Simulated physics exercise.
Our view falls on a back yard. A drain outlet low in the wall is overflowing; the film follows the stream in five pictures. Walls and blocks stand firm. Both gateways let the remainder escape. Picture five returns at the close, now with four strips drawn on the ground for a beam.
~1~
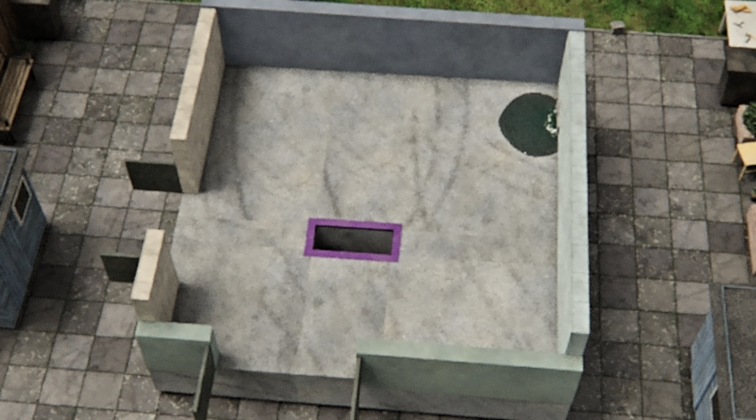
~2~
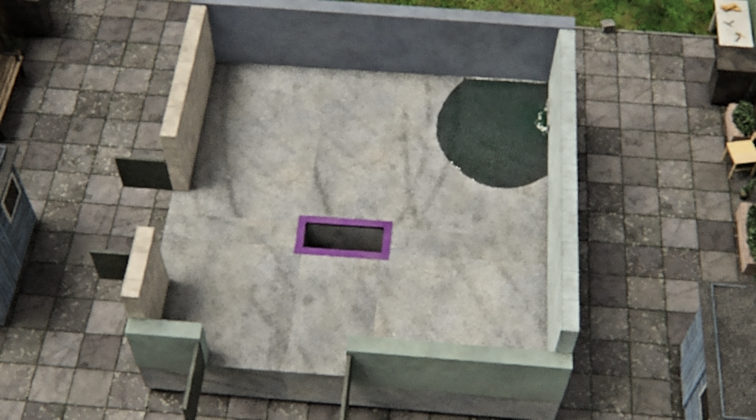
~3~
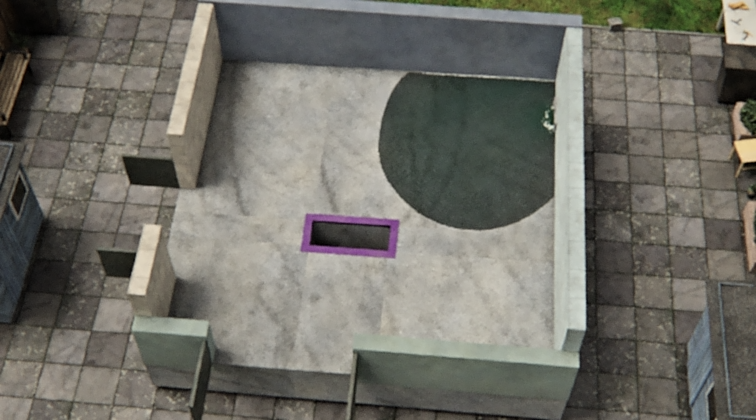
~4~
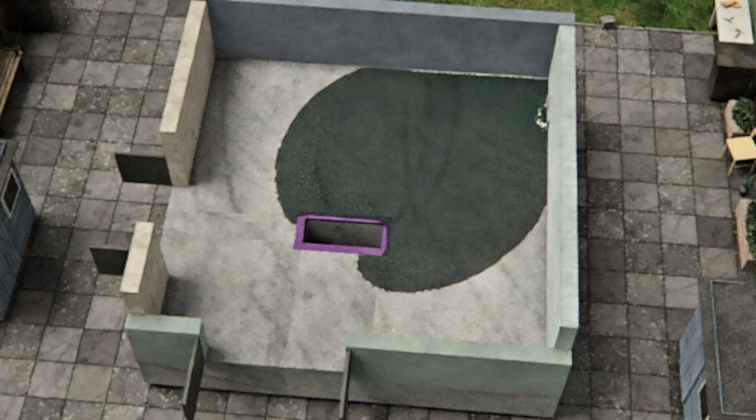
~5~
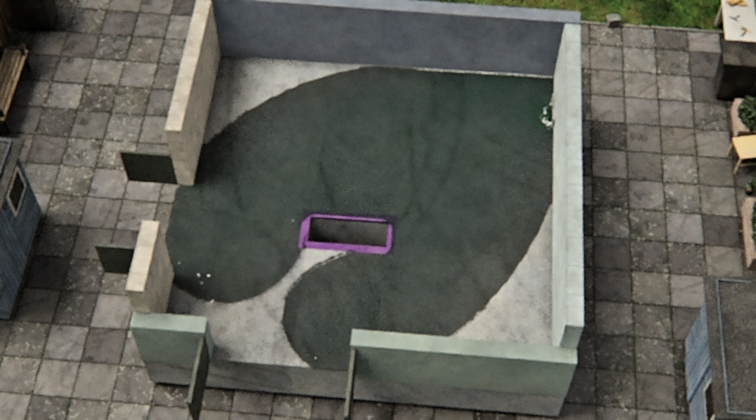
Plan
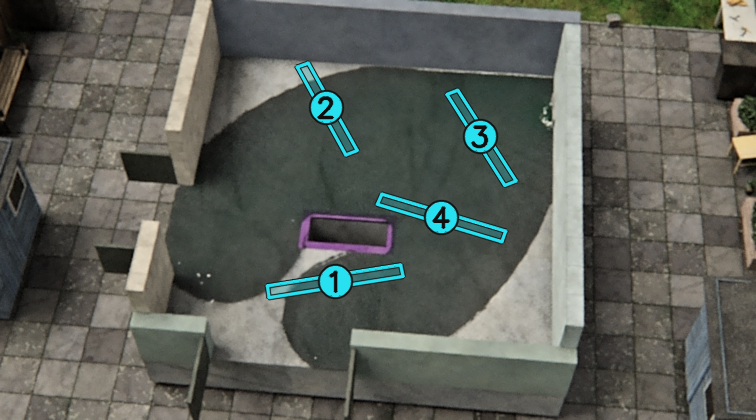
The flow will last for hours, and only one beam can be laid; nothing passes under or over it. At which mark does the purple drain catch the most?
2 works best here.
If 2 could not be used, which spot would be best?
That would be 1.
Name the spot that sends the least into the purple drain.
It is 3.
On the marked copy, 1 from (268, 291) to (401, 270); 2 from (302, 65) to (351, 152); 3 from (452, 92) to (510, 183); 4 from (379, 199) to (503, 236).
If 1 is chosen, about 38 % of the stream goes into the purple drain, about 62 % out by the gates.
If 2 is chosen, about 61 % of the stream goes into the purple drain, about 39 % out by the gates.
If 3 is chosen, about 6 % of the stream goes into the purple drain, about 94 % out by the gates.
If 4 is chosen, about 16 % of the stream goes into the purple drain, about 84 % out by the gates.
